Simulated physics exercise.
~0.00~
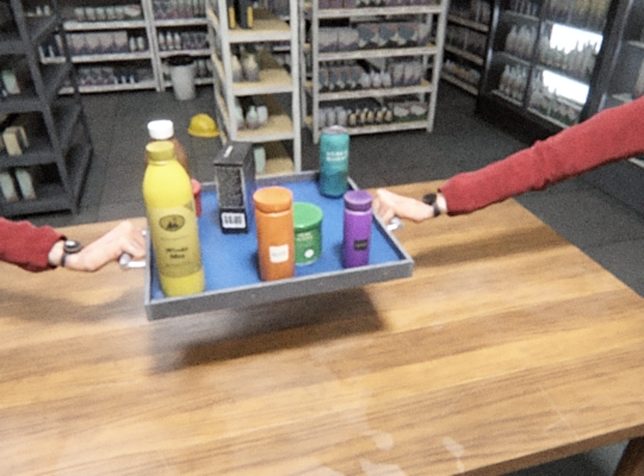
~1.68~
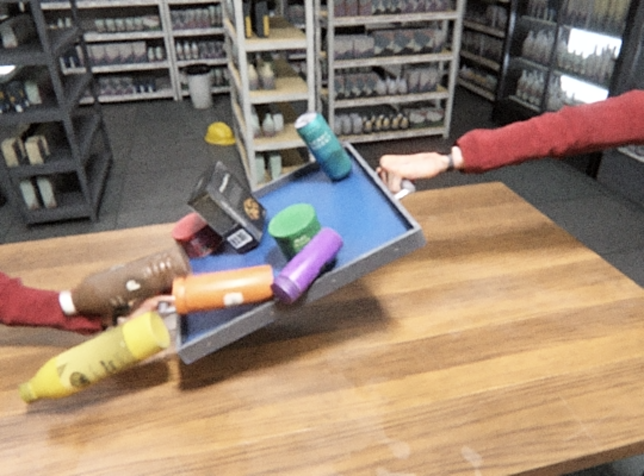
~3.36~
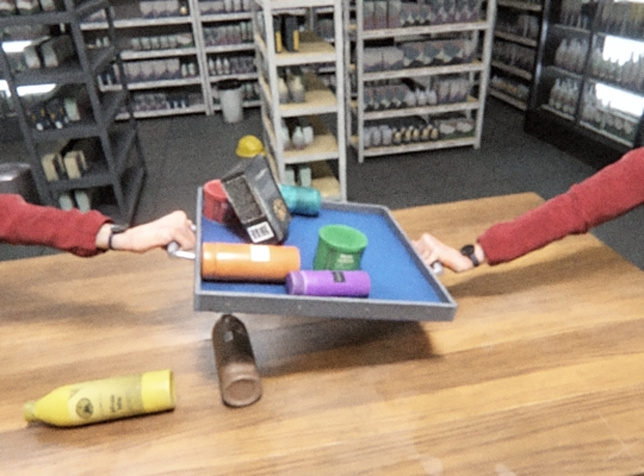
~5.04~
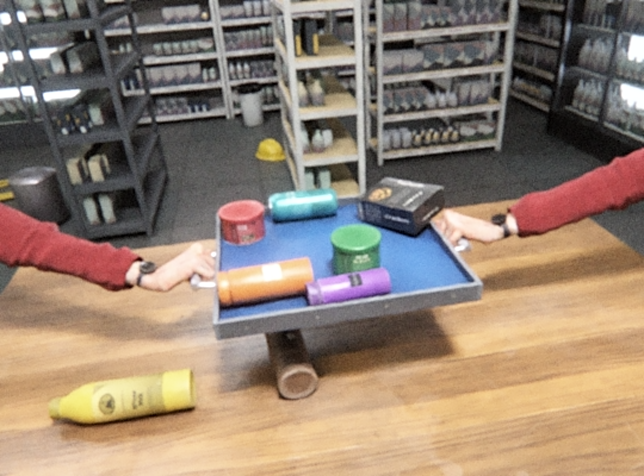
Two hands tipped a loaded blue tray down to the left, spilling the yellow and brown bottles onto the table, then tilted it right and levelled it, leaving the turquoise, orange, purple and black items lying over while the green and red tubs stayed upright.
